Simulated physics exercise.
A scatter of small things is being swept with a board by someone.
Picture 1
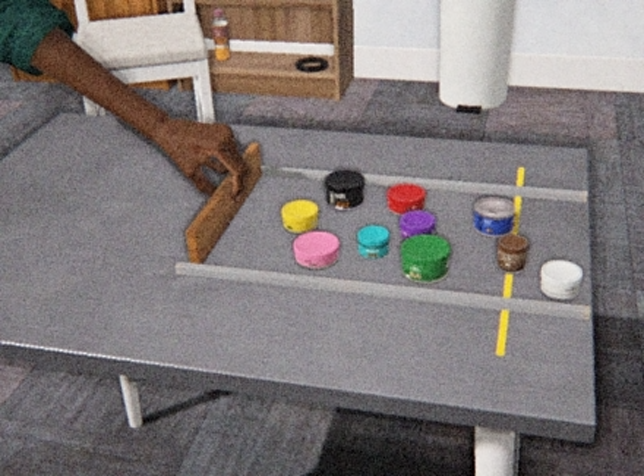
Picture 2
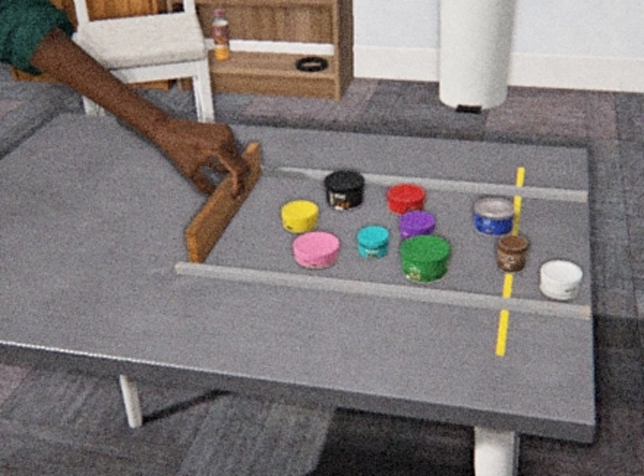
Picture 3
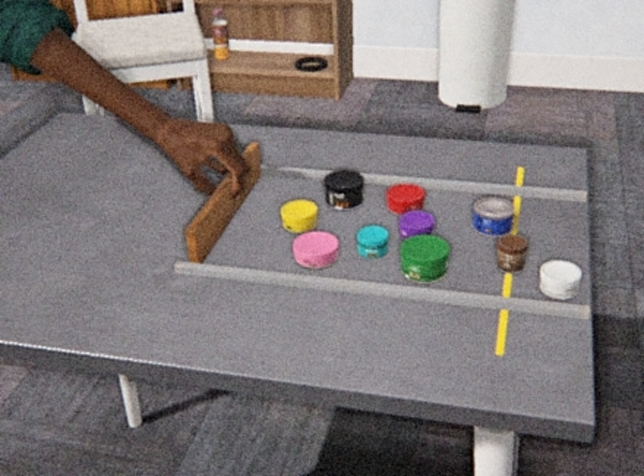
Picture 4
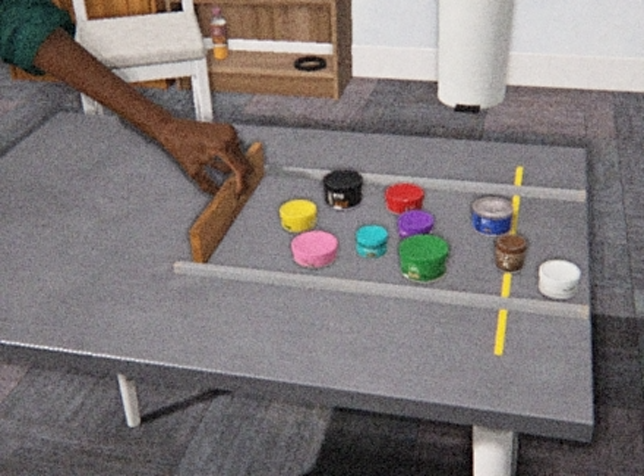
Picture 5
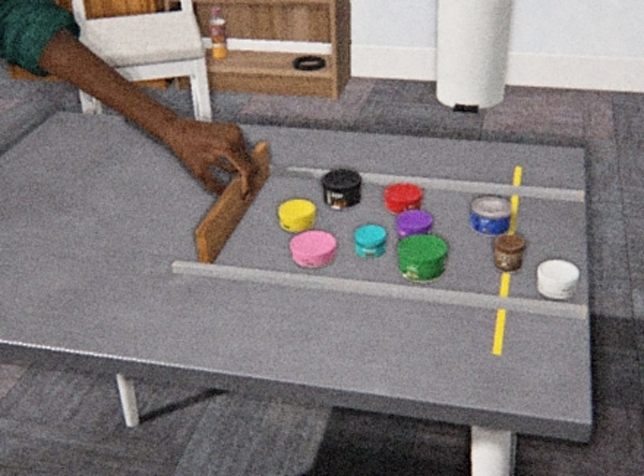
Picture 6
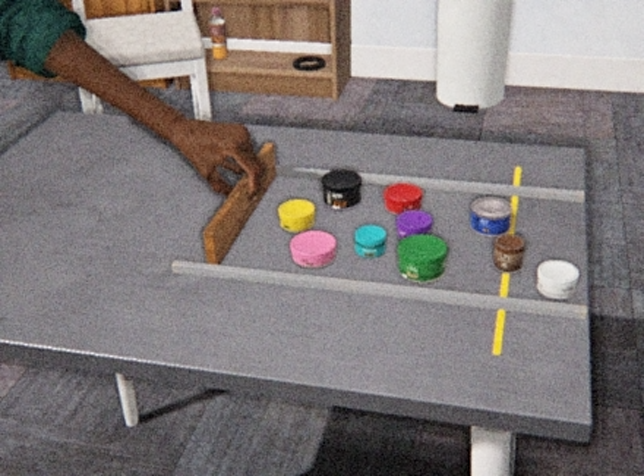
A wooden board, held upright by a hand in a green sleeve, rests at the left of a cluster of colourful round pots on a grey table, then slides slightly to the right between two pale strips. The pots, some near a yellow tape line, stay essentially where they are, still untouched.
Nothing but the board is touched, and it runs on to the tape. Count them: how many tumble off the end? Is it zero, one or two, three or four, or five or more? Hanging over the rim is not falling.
I expect one or two pieces to come off the table.
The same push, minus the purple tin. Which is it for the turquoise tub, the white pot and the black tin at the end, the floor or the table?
In that case the turquoise tub stays where it is, the white pot goes off the edge, the black tin stays where it is.
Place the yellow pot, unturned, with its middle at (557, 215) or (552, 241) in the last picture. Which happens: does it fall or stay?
In turn it is lost; holds on.
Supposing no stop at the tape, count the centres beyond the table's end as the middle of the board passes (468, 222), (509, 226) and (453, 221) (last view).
Place by place: 0, 1 and 0.
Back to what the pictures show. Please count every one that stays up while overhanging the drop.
Answer: 3.
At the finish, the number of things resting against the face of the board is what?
4 touch it.
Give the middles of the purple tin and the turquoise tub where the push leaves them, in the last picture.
In the last picture the first middle sits at (566, 245) and the other at (523, 255).
Early on, none off yet; white pot at rest near (557, 281); brown tin at rest near (509, 255); blue pot at rest near (491, 218).
A while later, none off yet; white pot at rest near (557, 281); brown tin at rest near (511, 254); blue pot travelled a little near (510, 222).
Finally, the number that fall off is one or two; lost, white pot.
